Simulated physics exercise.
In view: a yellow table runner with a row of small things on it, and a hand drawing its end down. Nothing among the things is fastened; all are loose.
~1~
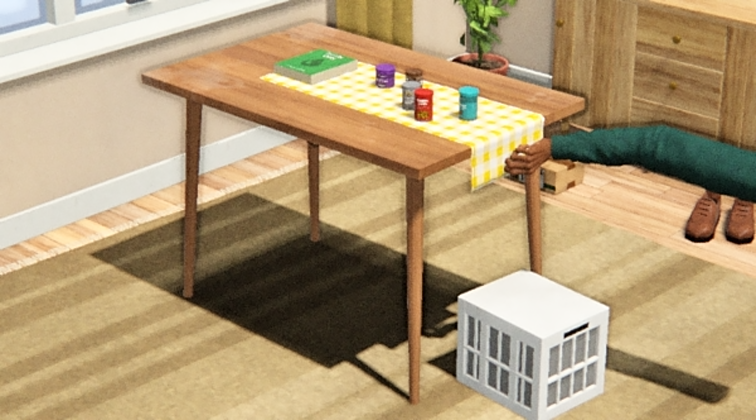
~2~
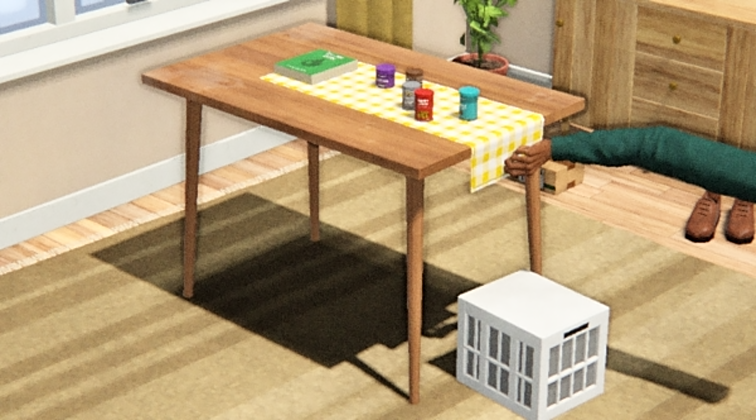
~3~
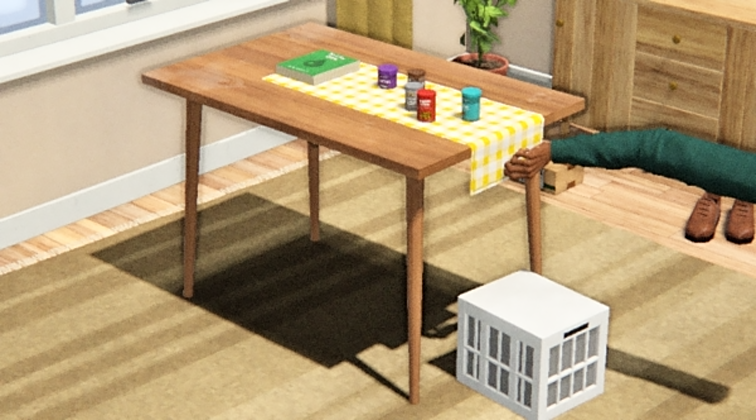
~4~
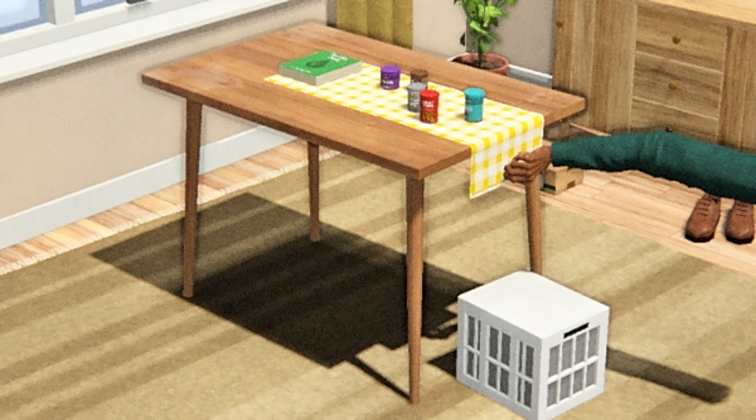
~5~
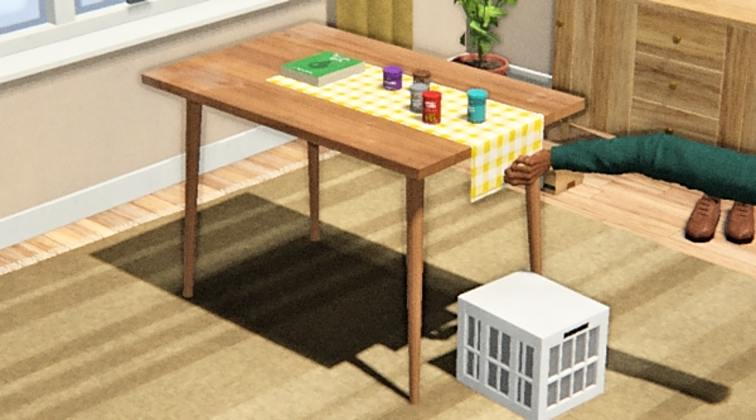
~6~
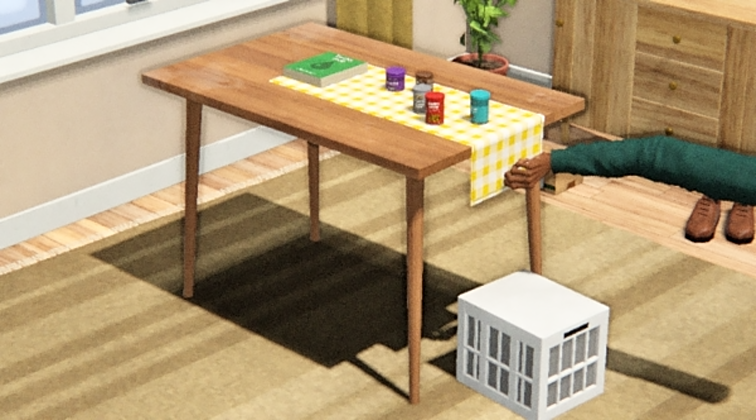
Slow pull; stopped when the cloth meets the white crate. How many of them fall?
The final total over the edge will be three.
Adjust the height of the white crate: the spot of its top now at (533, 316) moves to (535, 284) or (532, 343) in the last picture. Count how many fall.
The count would be 2 and then 4.
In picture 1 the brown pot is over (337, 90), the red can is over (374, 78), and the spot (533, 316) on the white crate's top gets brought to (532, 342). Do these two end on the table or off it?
The brown pot stays aboard, and the red can stays aboard.
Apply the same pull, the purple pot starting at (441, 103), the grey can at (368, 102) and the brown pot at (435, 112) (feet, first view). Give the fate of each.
The purple pot is off the top, the grey can is still on top and the brown pot is off the top.
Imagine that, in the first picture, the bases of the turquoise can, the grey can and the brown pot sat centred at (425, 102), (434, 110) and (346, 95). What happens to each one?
I reckon the turquoise can takes a fall, the grey can takes a fall and the brown pot hangs on.
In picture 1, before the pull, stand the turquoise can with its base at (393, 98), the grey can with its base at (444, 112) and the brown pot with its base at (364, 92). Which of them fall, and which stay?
Looks like the turquoise can hangs in there, the grey can ends up down, and the brown pot hangs in there.
A little later, hem near (506, 237); turquoise can gone.
Next, hem near (506, 280); turquoise can, red can and grey can gone.
When it is over, hem on the crate; turquoise can, red can and grey can gone. It carries off three.
